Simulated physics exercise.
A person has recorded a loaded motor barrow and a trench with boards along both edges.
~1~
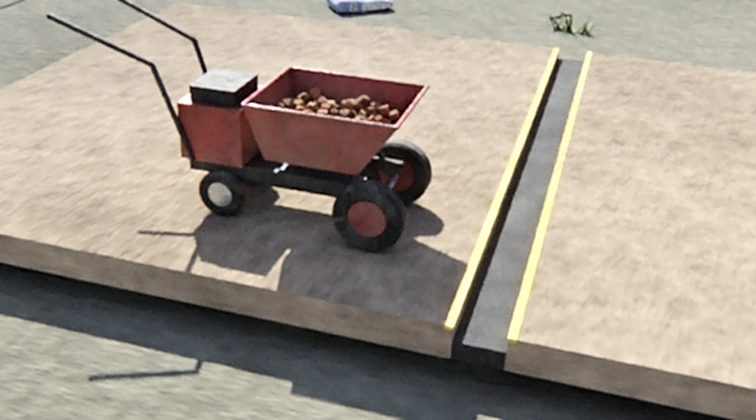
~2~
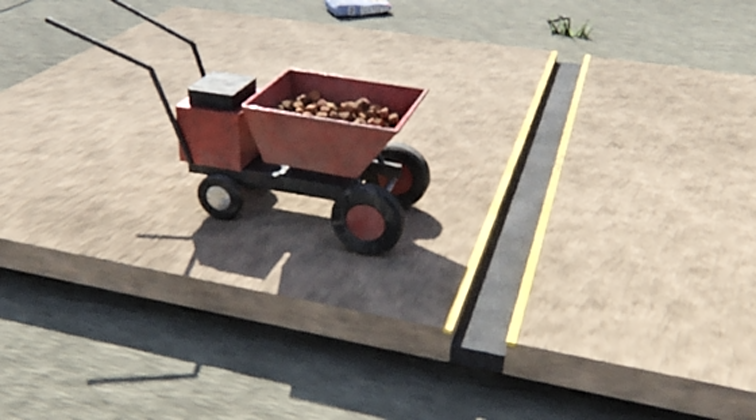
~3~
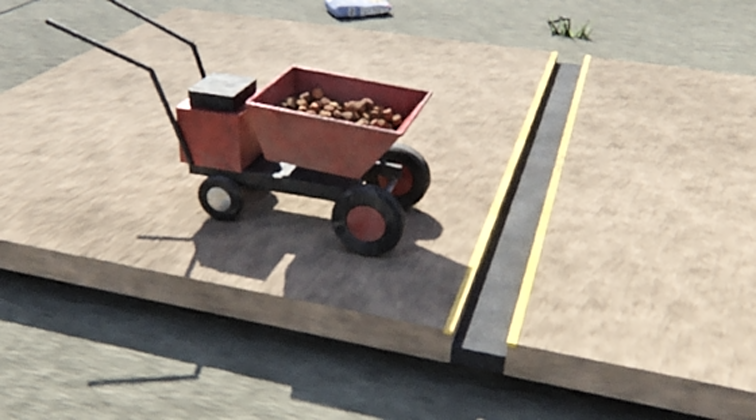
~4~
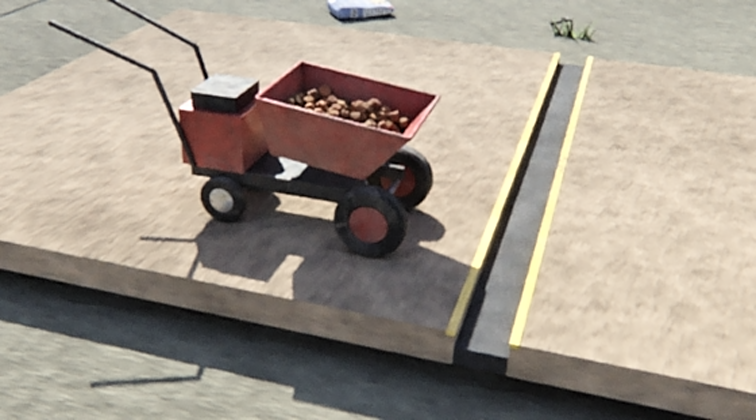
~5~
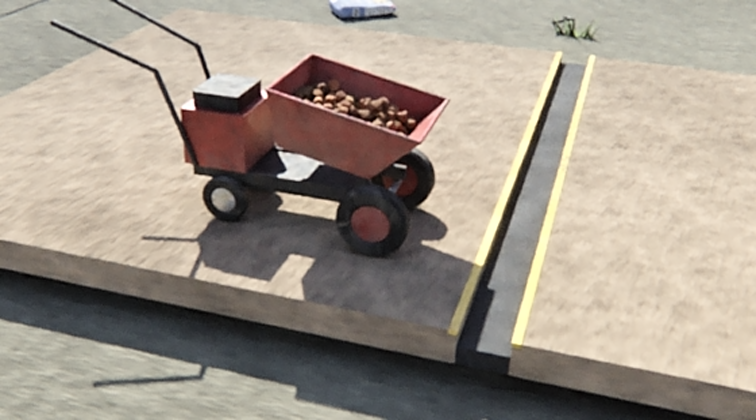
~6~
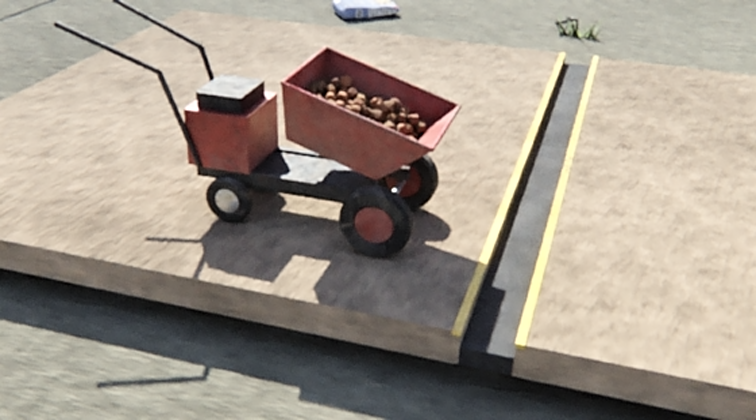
A red motor barrow loaded with brown clods stood still beside a narrow trench edged with yellow boards, and then its skip slowly tilted forward to the right, its back end rising clearly.
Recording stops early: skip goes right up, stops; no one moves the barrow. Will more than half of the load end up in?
Beyond half.
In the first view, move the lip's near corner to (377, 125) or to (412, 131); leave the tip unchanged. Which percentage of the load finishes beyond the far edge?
10 % and 40 %.
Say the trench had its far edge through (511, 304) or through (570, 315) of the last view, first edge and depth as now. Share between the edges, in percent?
40 %, 90 %.
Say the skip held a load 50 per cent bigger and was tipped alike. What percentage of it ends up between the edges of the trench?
About 60 %.
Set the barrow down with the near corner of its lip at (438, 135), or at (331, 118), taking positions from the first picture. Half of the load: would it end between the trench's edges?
A minority, then a minority.
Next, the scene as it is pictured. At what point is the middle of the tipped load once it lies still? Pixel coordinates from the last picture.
I'd say the middle ends up at about (519, 249).
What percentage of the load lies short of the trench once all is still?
Close to 10 in a hundred.
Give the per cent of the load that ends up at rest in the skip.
I'd put it near 5 percent.
Soon after the last picture, skip tipped steeply; all in the skip.
A little later, skip tipped right over; most in the skip; a stray few short of the trench; about a quarter in or heaped over the trench; a stray few beyond it; a stray few falling.
Later still, skip tipped right over; a small part in the skip; a small part short of the trench; about two thirds in or heaped over the trench; about a quarter beyond it.
By the end, skip tipped right over; a stray few in the skip; a small part short of the trench; about two thirds in or heaped over the trench; about a quarter beyond it.
